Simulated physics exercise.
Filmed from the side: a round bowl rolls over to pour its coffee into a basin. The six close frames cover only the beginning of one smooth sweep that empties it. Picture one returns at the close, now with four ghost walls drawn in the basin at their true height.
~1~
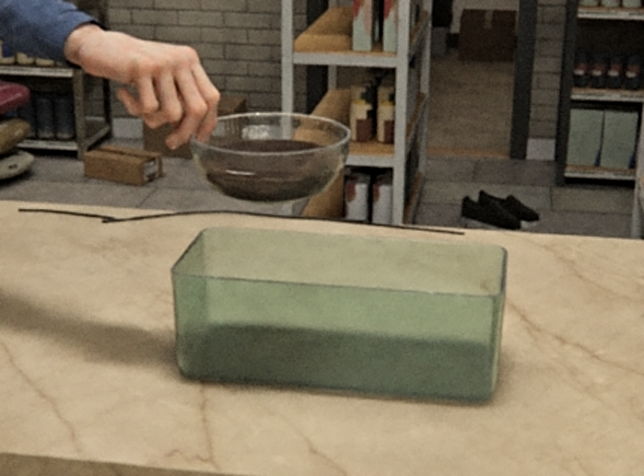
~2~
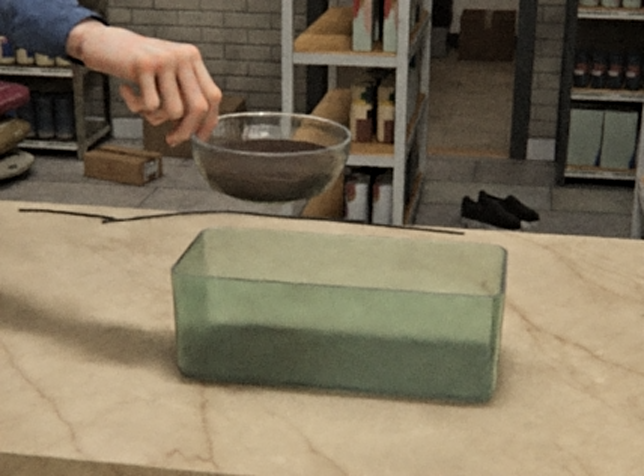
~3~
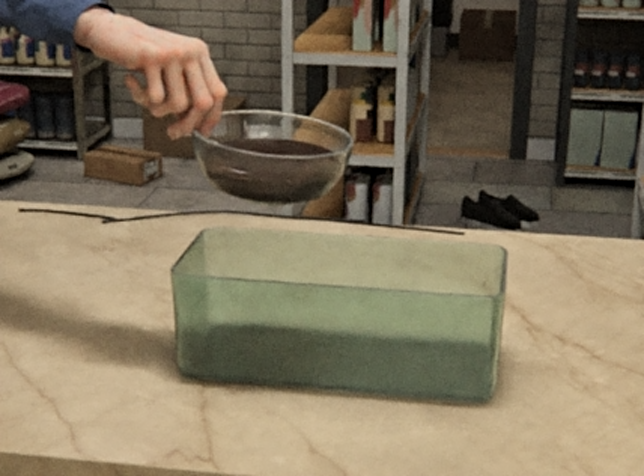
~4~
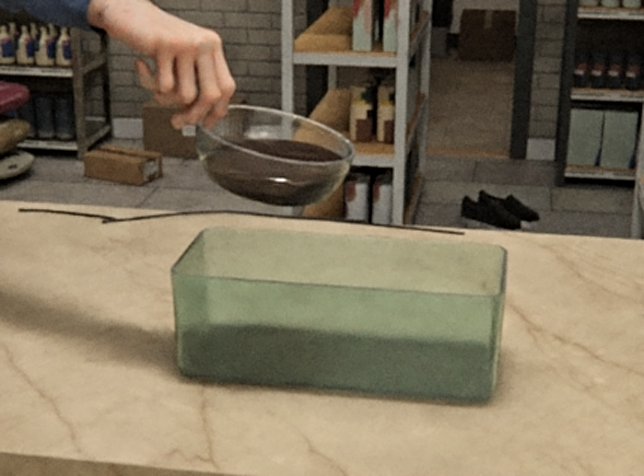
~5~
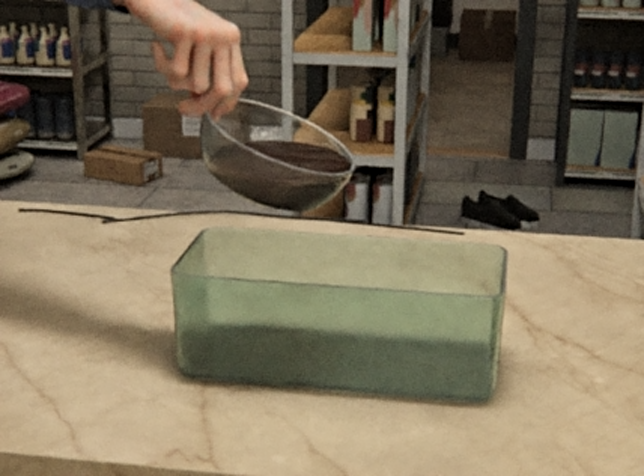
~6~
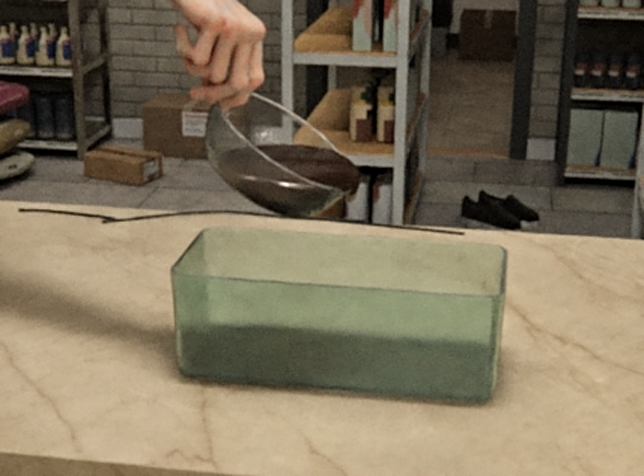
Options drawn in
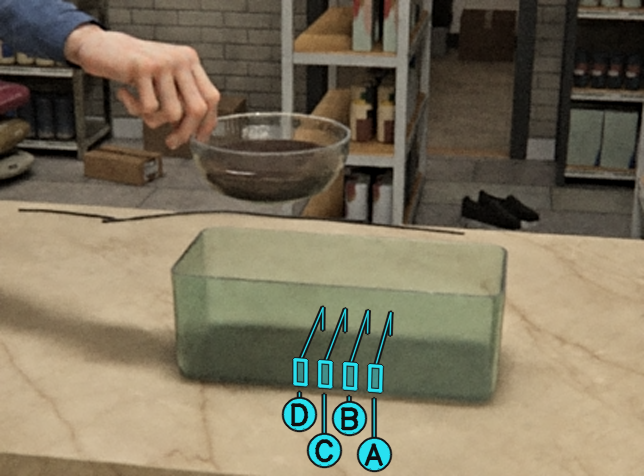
A hand held a clear round bowl of dark coffee above a greenish glass basin on a marble counter, then gradually tilted it to the right until the coffee began slipping over the lip.
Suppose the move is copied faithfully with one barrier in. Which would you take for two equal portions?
Choose A.
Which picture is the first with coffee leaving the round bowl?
In picture 6.
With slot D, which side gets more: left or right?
More ends on the right.
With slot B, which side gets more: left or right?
The right side.
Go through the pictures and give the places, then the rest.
Upright, lip at (347, 135); basin from (179, 373) to (495, 399); nothing has left yet.
Upright, lip at (347, 137); nothing has left yet.
Tipped about 6°, lip at (349, 143); nothing has left yet.
Tipped about 13°, lip at (351, 153); nothing has left yet.
Tipped about 22°, lip at (352, 166); nothing has left yet.
Tipped about 33°, lip at (351, 181); coffee is over the lip, down to (353, 188).
On the marked copy, A at (374, 398); B at (349, 396); C at (324, 394); D at (299, 392).
With A, about 52 % ends left of the wall and 48 % right of it.
With B, about 30 % ends left of the wall and 69 % right of it.
With C, about 18 % ends left of the wall and 81 % right of it.
With D, about 11 % ends left of the wall and 88 % right of it.
